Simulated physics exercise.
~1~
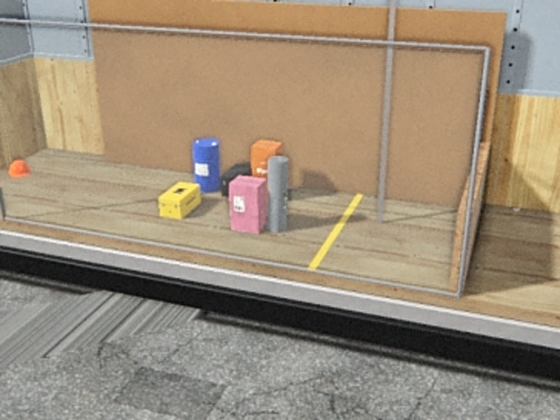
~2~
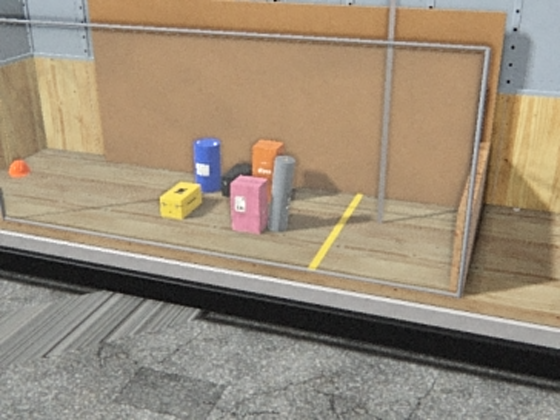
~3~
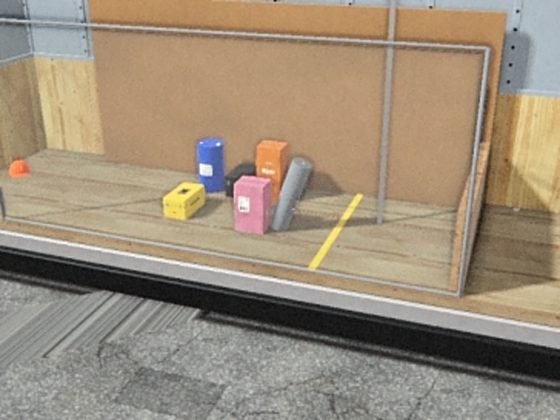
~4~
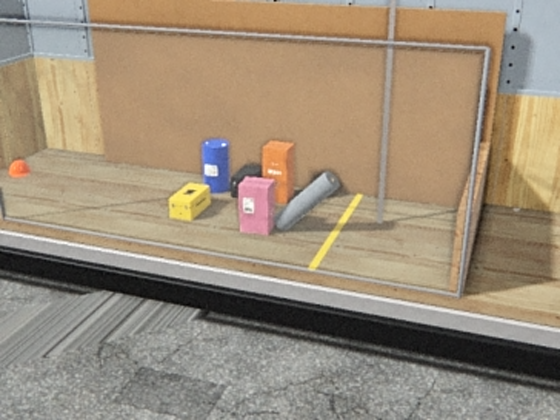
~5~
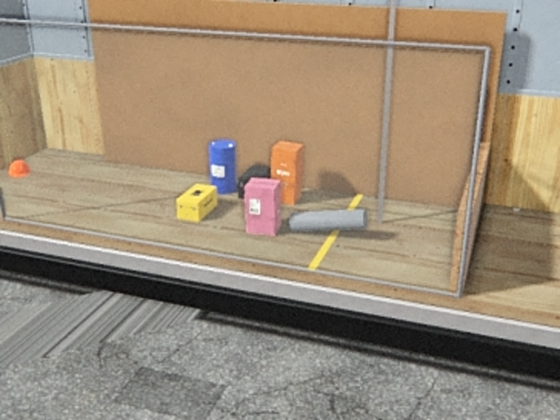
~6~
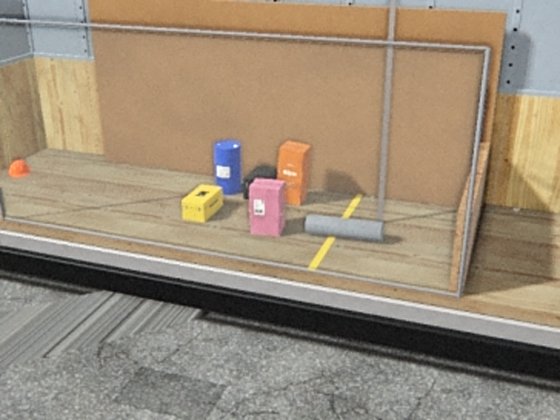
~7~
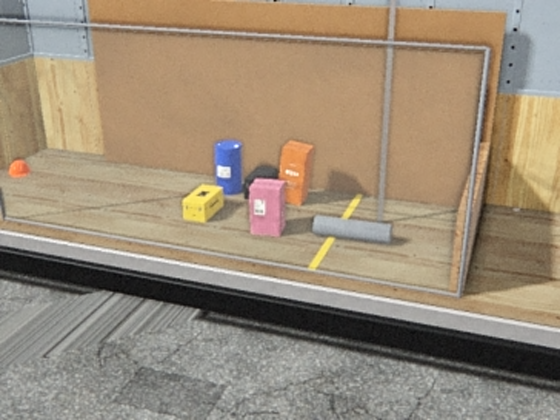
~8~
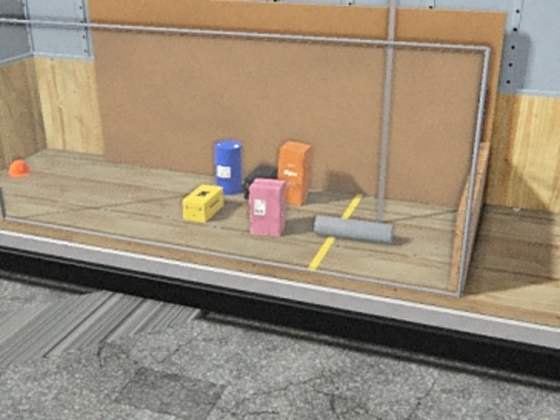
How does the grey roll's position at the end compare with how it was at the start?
The grey roll stands upright at the start, but by the end it is lying on its side.
